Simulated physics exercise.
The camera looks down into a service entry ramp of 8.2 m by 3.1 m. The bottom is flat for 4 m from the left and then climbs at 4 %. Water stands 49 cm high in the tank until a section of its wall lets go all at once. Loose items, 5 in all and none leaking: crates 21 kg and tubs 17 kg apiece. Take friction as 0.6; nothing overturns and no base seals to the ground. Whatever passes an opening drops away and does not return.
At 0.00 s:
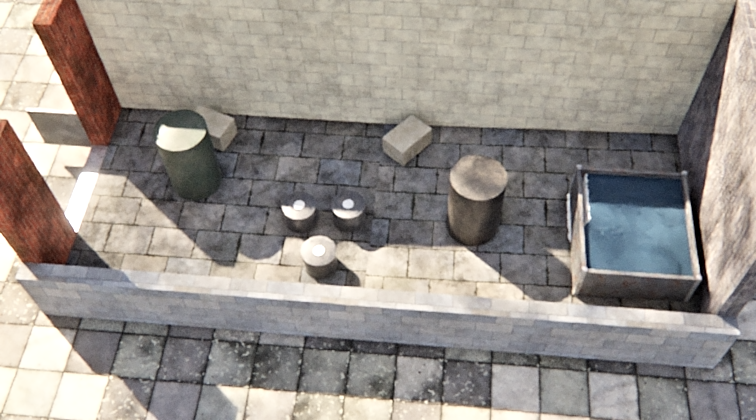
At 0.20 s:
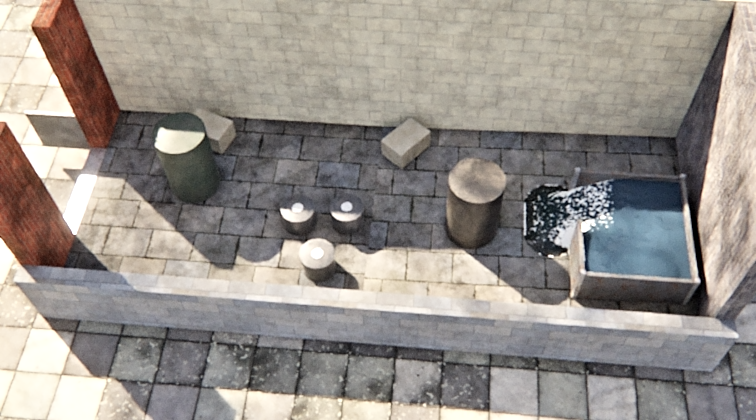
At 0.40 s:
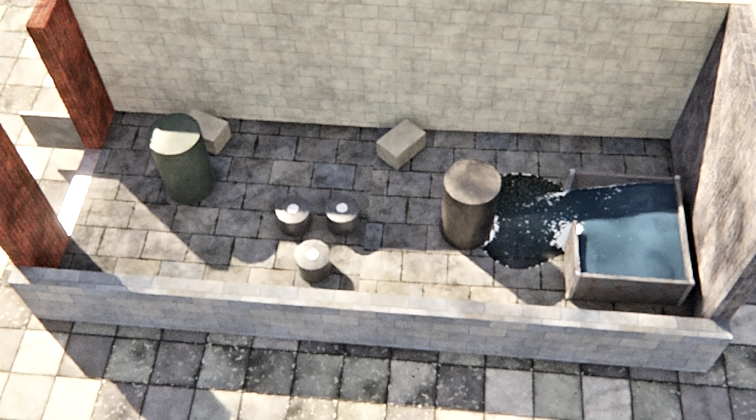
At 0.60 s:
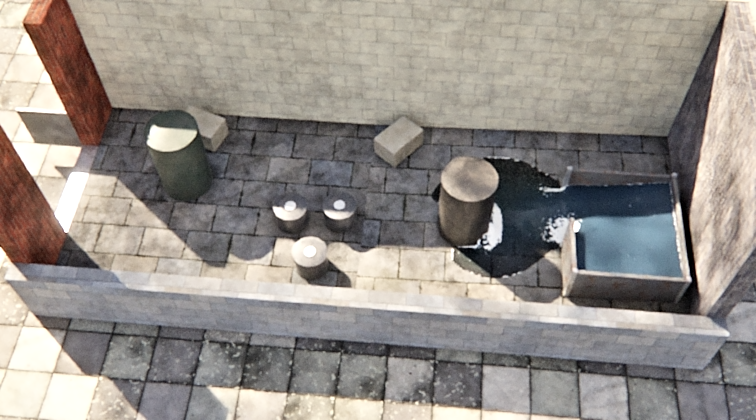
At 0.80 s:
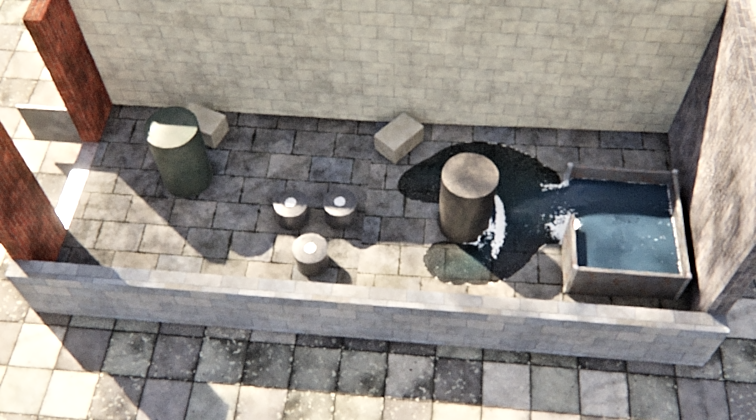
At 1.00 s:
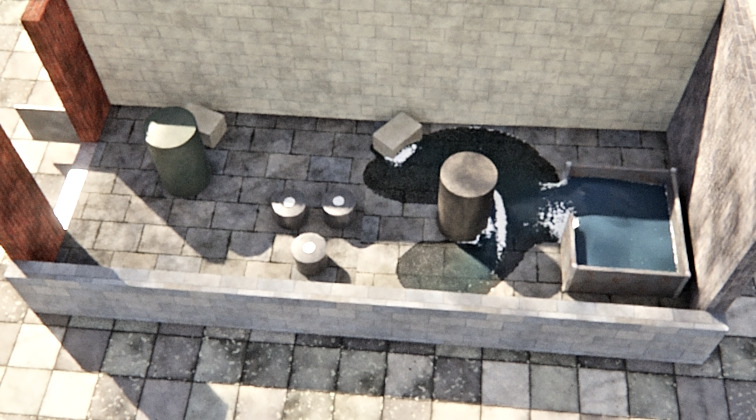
We see a walled, paved area with pale blocks and cylindrical objects as water pours leftward from an open tank at the right, spreading around the nearest brown cylinder and reaching a block by the back wall; the objects stay put.
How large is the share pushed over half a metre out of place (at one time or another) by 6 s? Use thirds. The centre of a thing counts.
It is one to two thirds.
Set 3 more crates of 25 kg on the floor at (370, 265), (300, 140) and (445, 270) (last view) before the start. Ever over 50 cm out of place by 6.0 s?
In turn: Under, past it, short of it.
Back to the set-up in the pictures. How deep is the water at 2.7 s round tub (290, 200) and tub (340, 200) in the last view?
About 1 and 1 cm.
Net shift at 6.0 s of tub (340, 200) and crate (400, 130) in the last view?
In turn: 0 cm, 250 cm.
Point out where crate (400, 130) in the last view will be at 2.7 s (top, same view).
Around (246, 146).
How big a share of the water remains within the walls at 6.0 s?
About 96 per cent.
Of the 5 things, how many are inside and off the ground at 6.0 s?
At that moment 0.
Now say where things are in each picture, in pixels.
The first frame shows a crate at (408, 133), on the bottom; a tub at (319, 251) rests on the ground; 1.9 m2 under water; 0 of 5 have shifted.
The second frame shows a crate at (407, 136), on the bottom; a tub at (317, 254), on the bottom; water covers 2.5 m2; 0 of 5 have shifted.
The third frame shows a crate at (402, 137) rests on the ground; a tub at (313, 255), on the bottom; 3.3 m2 under water; 0 of 5 have shifted.
The fourth frame shows a crate at (399, 134), on the bottom; a tub at (310, 252), on the bottom; water covers 4.1 m2; 0 of 5 have shifted.
The fifth frame shows a crate at (400, 131), on the bottom; a tub at (310, 248), on the bottom; water covers 5.0 m2; 0 of 5 have shifted.
The sixth frame shows a crate at (398, 130), on the bottom; a tub at (309, 248), on the bottom; water covers 6.3 m2; 0 of 5 have shifted.
After 1.4 s 0 of 5 are over 50 cm from their spots; 0 afloat.
After 2.7 s 1 of 5 are over 50 cm from their spots; 0 afloat.
After 4.2 s 2 of 5 are over 50 cm from their spots; 0 afloat.
After 6.0 s 2 of 5 are over 50 cm from their spots, and 2 have been at some point; 0 afloat.
